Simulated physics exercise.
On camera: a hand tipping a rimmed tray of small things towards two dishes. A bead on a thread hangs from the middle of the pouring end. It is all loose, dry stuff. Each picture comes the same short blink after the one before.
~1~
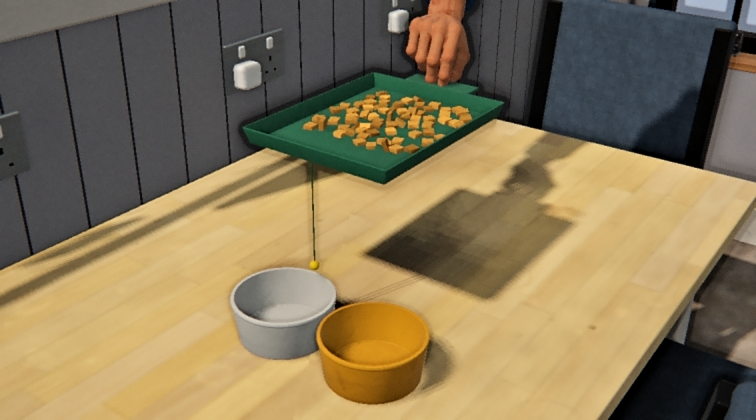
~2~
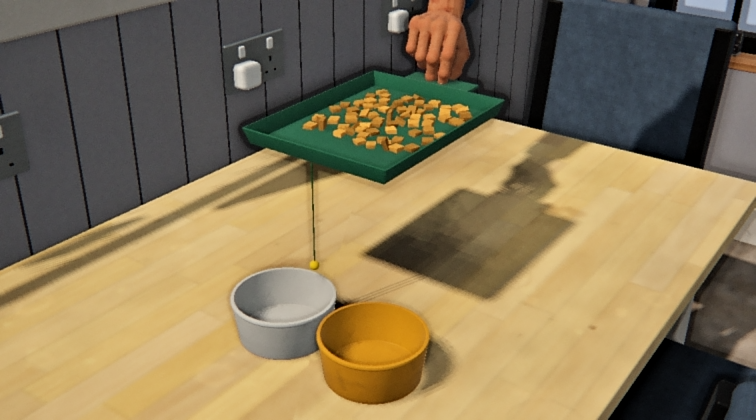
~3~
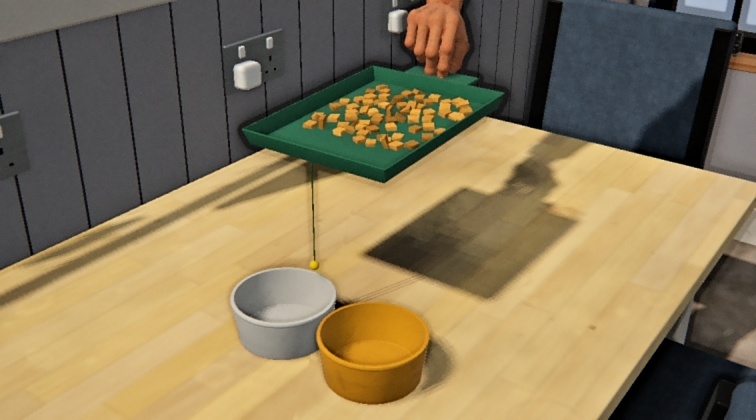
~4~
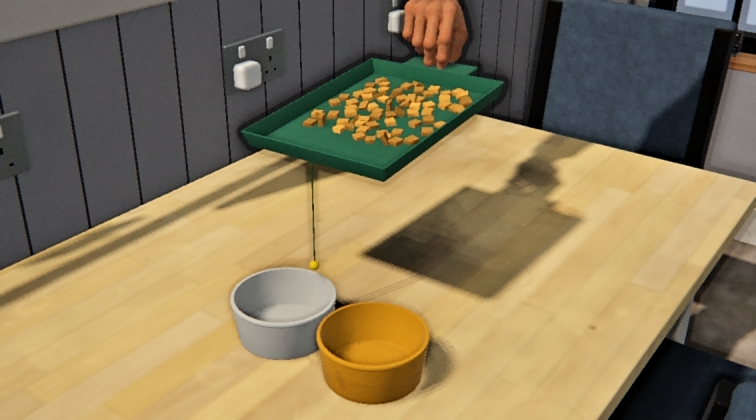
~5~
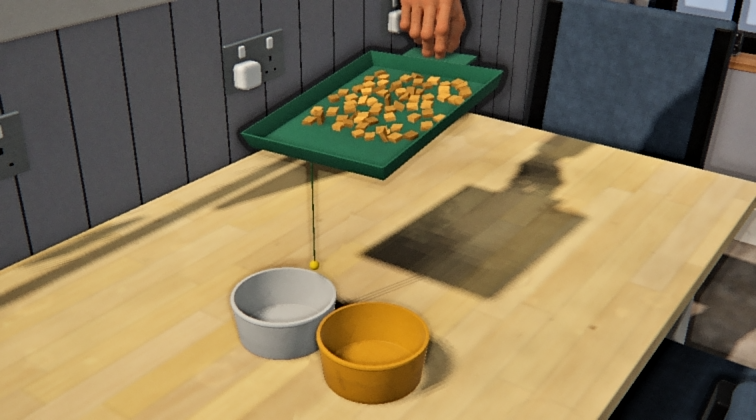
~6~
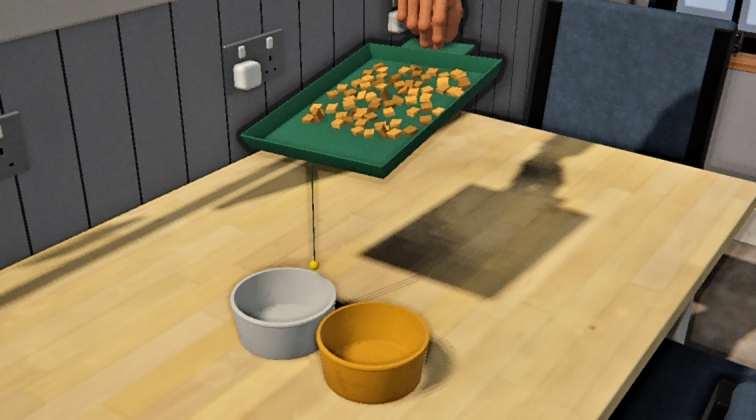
A pale wooden table beside a dark panelled wall with plug sockets is seen from above at an angle, with dark blue chairs at the right. A hand holds a green rimmed tray of small golden-brown squares above a grey dish and, to its right, an orange one, with a yellow bead hanging on a thread. The hand slowly tilts the tray slightly towards its near left corner, while the camera stays still.
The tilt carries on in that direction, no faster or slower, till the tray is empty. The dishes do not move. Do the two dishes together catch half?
Caught overall: Only the smaller part.
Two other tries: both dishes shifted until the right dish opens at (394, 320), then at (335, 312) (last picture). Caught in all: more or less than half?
At the first place less than half, at the second over half.
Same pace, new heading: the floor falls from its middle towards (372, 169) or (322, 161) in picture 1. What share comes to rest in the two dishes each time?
About 50 and 80 per cent.
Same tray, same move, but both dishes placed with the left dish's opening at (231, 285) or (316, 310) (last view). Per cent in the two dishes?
About 60 and 0 per cent.
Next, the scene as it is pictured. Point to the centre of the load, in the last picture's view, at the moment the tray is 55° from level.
Near (292, 131).
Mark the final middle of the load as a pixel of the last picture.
Near (240, 305).
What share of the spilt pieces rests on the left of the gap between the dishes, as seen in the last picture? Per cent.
Close to 100 per cent.
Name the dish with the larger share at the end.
More ends in the dish on the left.
Just after the last frame, tray tipped steeply; almost all on the tray; just a few in the air.
A moment on, tray tipped right over; roughly two thirds on the tray; about a tenth in the left dish; roughly a quarter outside both; about a tenth in the air.
Further on, tray tipped past a quarter turn; roughly a quarter in the left dish; the larger part outside both.
When it is over, tray tipped past a quarter turn; not one in the right dish; roughly a quarter in the left dish; the larger part outside both.
